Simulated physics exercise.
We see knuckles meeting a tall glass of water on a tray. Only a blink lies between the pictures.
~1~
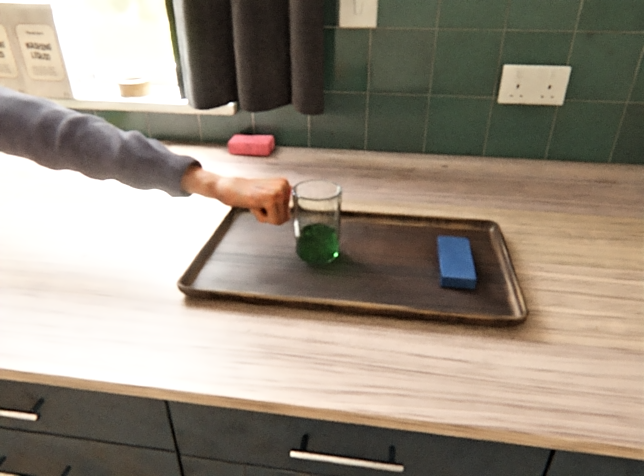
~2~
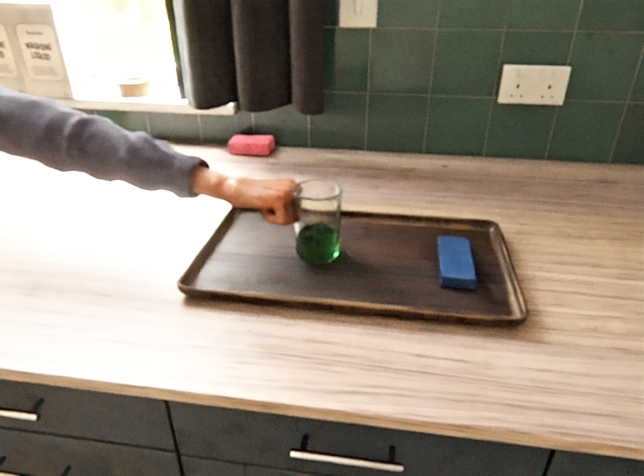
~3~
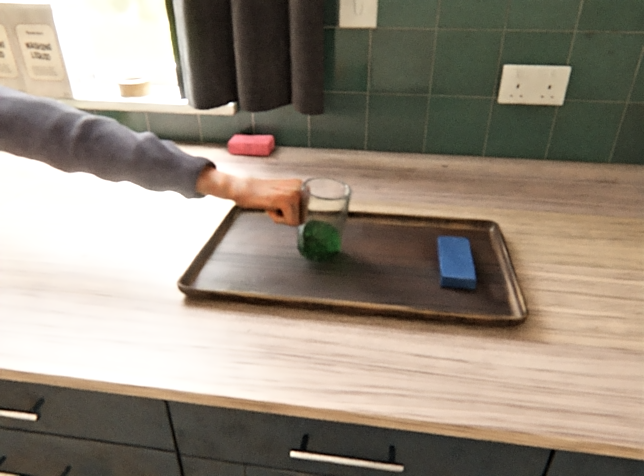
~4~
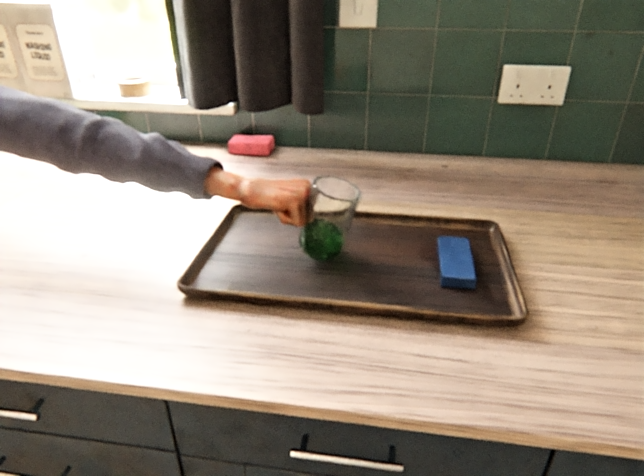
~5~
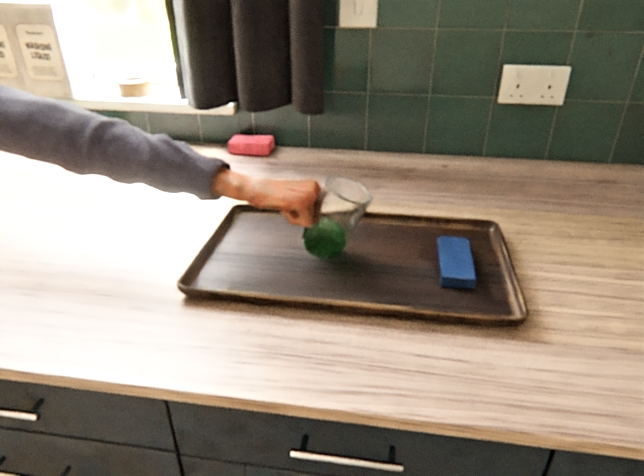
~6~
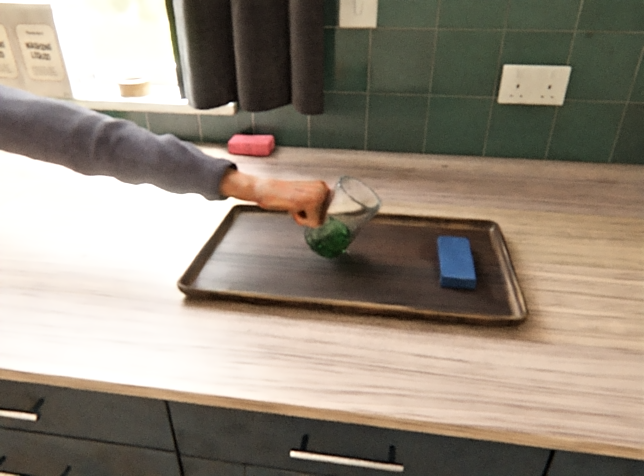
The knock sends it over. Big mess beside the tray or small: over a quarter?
After the fall three quarters and more stay on the tray.
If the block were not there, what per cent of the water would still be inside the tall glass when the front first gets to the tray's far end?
Near 55 %.
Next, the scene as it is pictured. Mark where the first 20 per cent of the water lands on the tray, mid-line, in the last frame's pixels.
Around (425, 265).
A moment on, the tall glass lies on its side and 100 per cent is in the glass, 0 on the tray and 0 above or beyond its rim.
Next, the tall glass lies on its side and 58 per cent is in the glass, 32 on the tray and 10 above or beyond its rim.
Then the tall glass lies on its side and 30 per cent is in the glass, 52 on the tray and 18 above or beyond its rim.
Later the tall glass lies on its side and 18 per cent is in the glass, 68 on the tray and 13 above or beyond its rim.
At rest 87 per cent is held by tray and glass, 13 is off the tray.
